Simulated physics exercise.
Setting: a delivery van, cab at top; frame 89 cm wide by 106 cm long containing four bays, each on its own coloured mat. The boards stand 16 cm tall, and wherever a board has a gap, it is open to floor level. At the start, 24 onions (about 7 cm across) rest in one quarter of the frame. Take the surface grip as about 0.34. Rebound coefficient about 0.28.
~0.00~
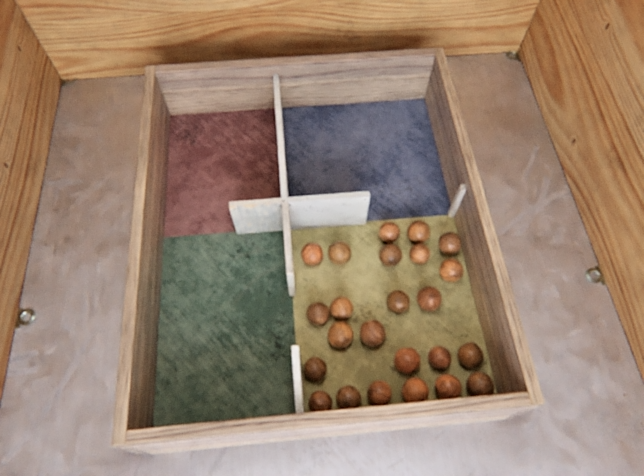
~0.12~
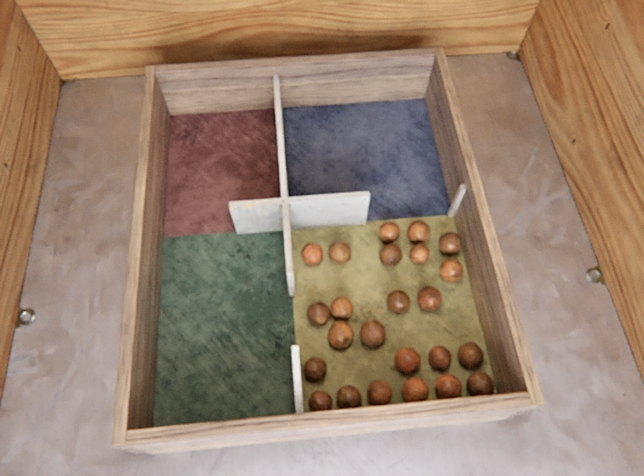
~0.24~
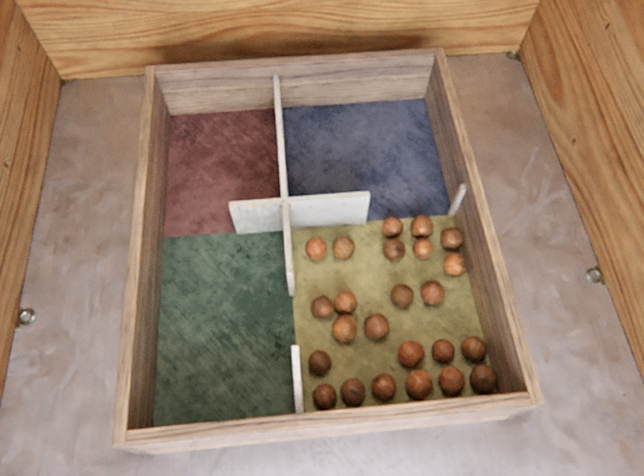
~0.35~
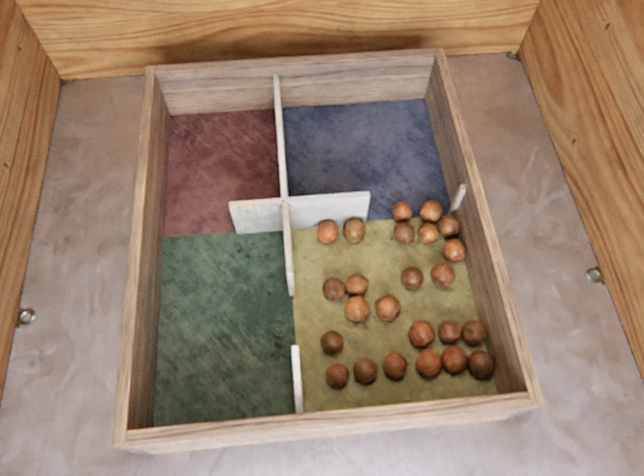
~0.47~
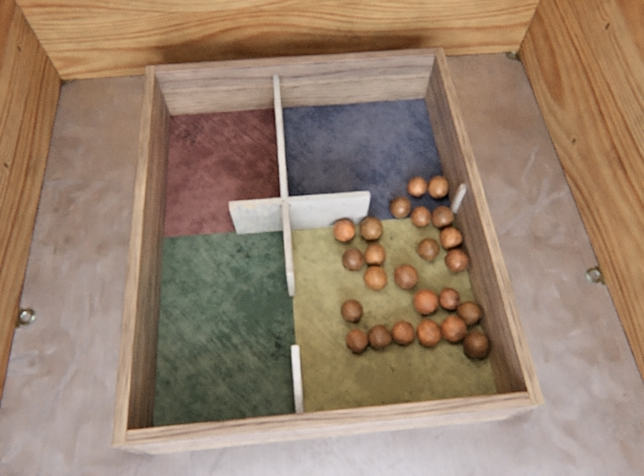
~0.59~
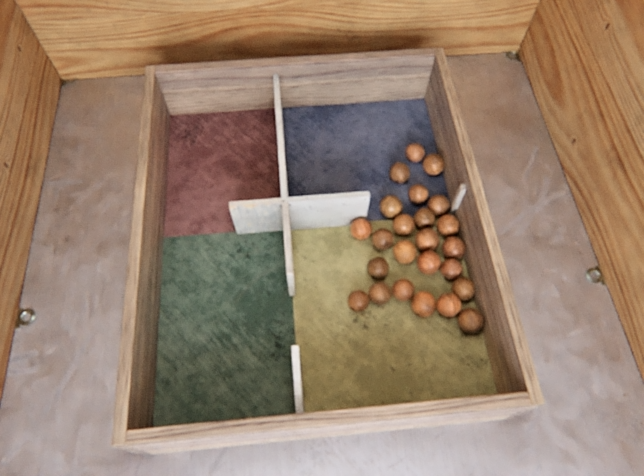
Brown balls roll up and right across the yellow mat, some entering the blue section.
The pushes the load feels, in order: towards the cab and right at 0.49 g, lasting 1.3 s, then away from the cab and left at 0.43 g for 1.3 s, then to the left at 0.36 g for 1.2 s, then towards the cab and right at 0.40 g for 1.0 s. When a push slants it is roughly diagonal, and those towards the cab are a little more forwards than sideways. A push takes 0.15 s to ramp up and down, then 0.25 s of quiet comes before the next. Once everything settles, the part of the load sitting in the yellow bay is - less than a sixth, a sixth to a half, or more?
It is under a sixth.
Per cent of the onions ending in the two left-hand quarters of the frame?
Share: About 20 in a hundred.
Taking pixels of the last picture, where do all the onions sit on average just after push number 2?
Roughly (311, 264).
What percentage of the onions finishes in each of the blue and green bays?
The blue bay gets about 80 per cent and the green bay about 20 per cent.
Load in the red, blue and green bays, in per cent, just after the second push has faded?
Red 0, blue 50, green 20 %.
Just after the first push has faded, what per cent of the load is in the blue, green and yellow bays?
Blue at 80, green at 0, yellow at 20 in a hundred.
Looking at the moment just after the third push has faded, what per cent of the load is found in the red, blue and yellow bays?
In per cent: Red 0, blue 50 and yellow 20.
After push 1 (1.54 s), 20 in the blue bay and 4 in the yellow bay.
After push 2 (3.09 s), 13 in the blue bay, 4 in the green bay and 7 in the yellow bay.
After push 3 (4.54 s), 13 in the blue bay, 5 in the green bay and 6 in the yellow bay.
After push 4 (5.79 s), 19 in the blue bay and 5 in the green bay.
Outcome (at 6.88 s), 19 in the blue bay and 5 in the green bay. Asked share, 0 of 24, 0 per cent.
